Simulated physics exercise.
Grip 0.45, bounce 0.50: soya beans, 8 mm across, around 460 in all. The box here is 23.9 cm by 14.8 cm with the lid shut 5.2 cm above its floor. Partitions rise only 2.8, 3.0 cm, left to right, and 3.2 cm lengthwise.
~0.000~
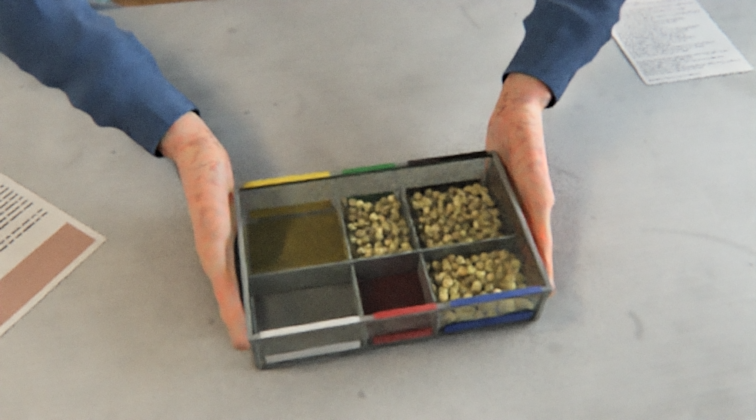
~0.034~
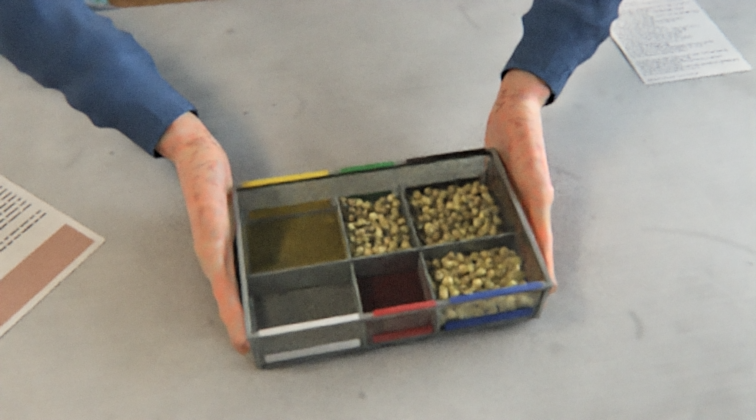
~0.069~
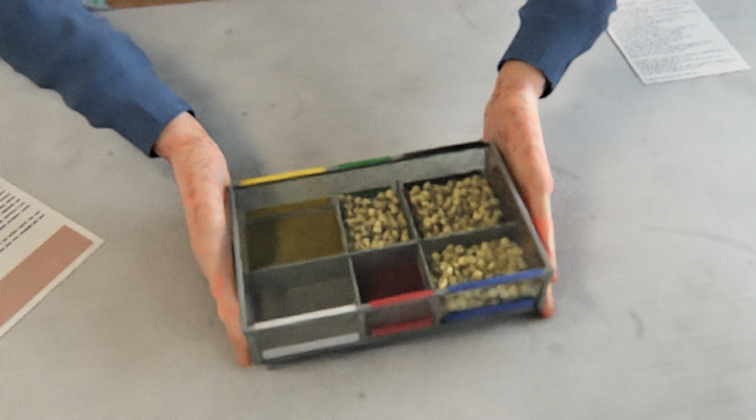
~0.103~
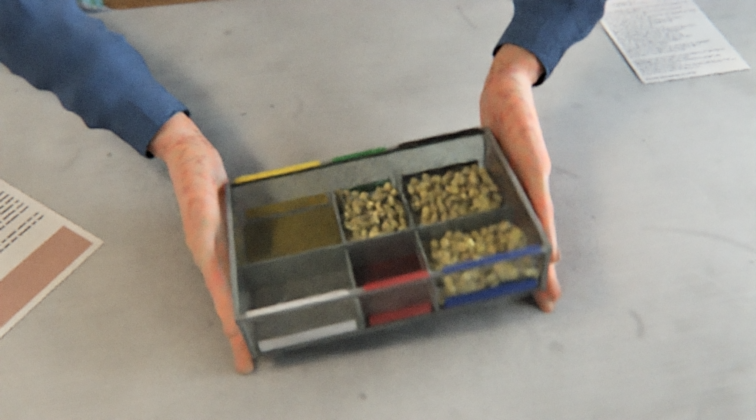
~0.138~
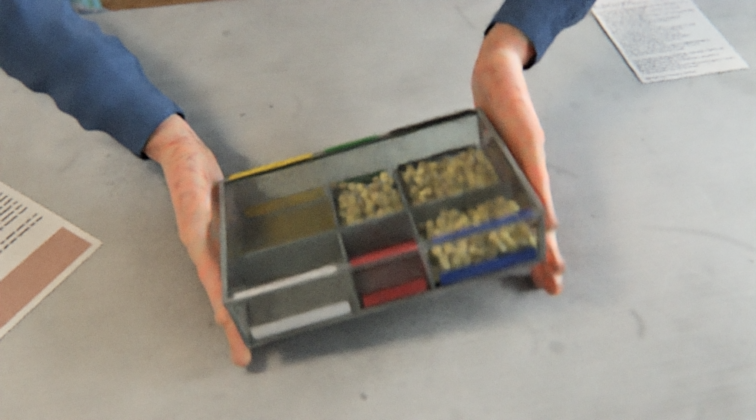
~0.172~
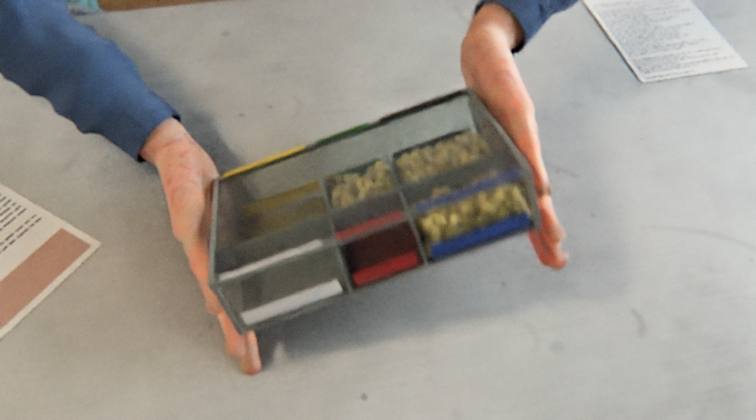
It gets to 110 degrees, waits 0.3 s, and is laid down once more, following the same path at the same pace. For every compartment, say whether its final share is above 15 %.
Red: No, blue: No, green: Yes, yellow: Yes, white: No, black: Yes.
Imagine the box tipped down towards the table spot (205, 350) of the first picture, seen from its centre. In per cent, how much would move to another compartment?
That comes to around 95 per cent.
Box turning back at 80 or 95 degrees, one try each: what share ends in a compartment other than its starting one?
Roughly 50 percent, then roughly 60 percent.
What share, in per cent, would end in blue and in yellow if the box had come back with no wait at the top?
In per cent: Blue 10; yellow 30.
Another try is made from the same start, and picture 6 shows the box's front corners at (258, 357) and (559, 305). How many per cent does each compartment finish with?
Red 20; blue 65; green 0; yellow 0; white 5; black 10.
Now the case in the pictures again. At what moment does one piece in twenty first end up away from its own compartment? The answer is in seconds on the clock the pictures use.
0.55 s or so.
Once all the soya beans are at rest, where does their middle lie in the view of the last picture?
Roughly pixel (370, 224).
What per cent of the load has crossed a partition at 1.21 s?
50 %.
Then, at 0.80 s, tilt 110 degrees; blue 15 %, green 25 %, yellow 25 %, black 35 %.
After 1.21 s, tilt 63 degrees; blue 10 %, green 25 %, yellow 35 %, black 30 %.
After 1.71 s, tilt 0 degrees; blue 10 %, green 25 %, yellow 35 %, black 30 %.
By 2.2 s all is still; red 0 %, blue 10 %, green 25 %, yellow 35 %, white 0 %, black 30 %.
